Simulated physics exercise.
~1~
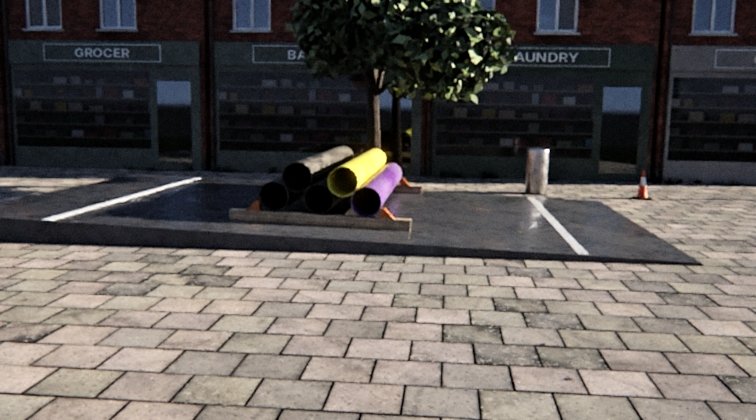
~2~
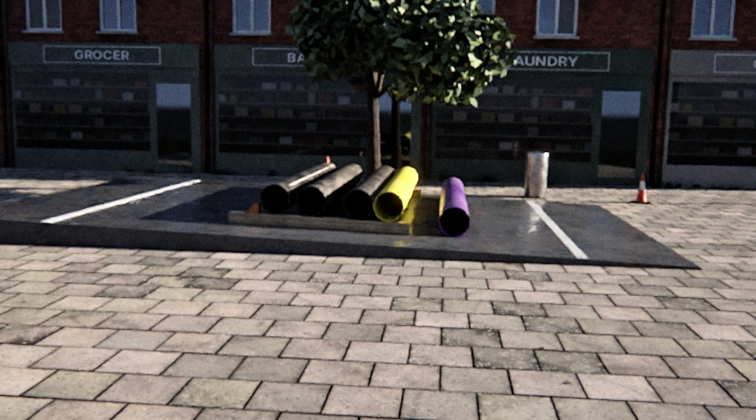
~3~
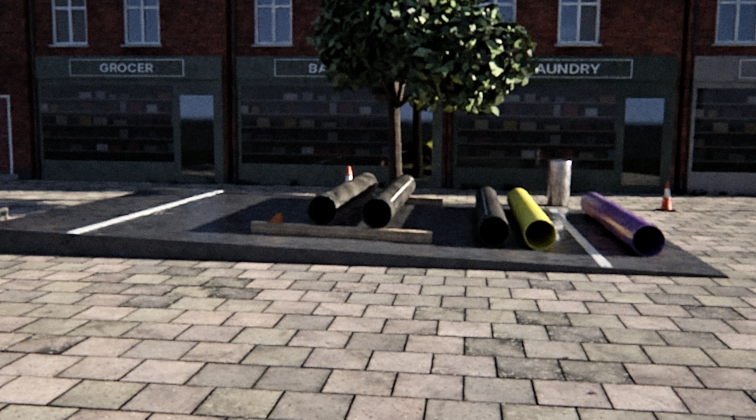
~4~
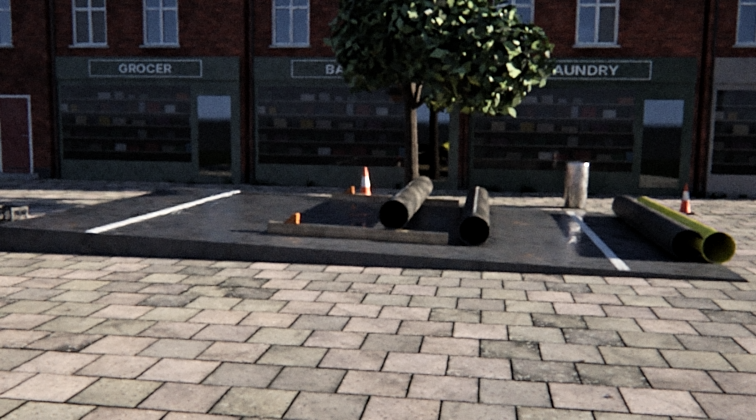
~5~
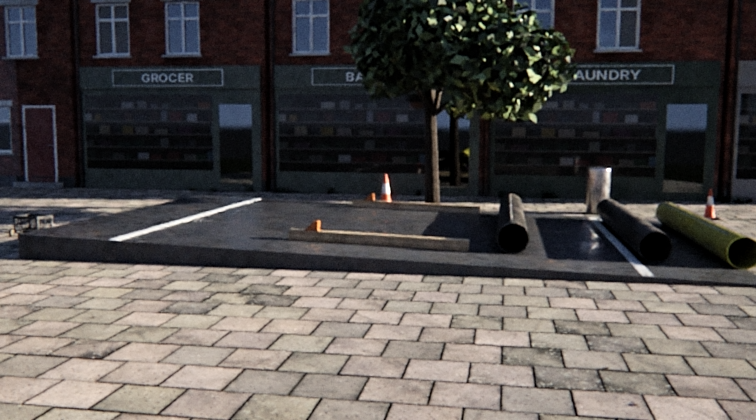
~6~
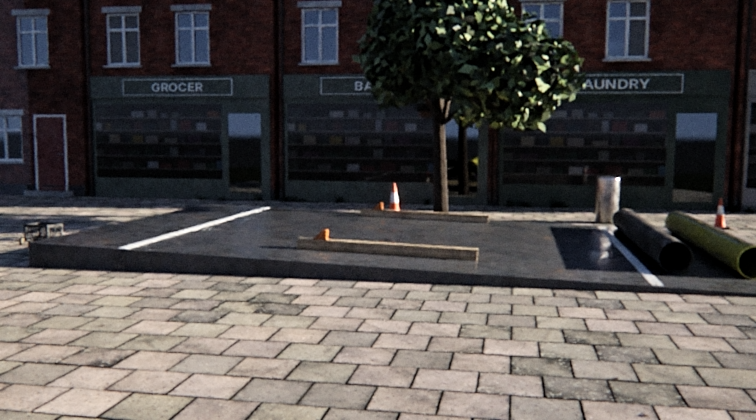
At first, five pipes, three black, one yellow and one purple, sit stacked on wooden bearers on a dark pad before a row of brick shops. The stack collapses to the right, and the pipes spread into a row with purple leading and yellow behind it. Purple rolls off the bearers and over the right white line, while yellow and a black pipe follow. Purple leaves view as yellow crosses the line too, and the remaining black pipes roll after them. In the end the bearers lie empty, with yellow and a black pipe resting beyond the line.
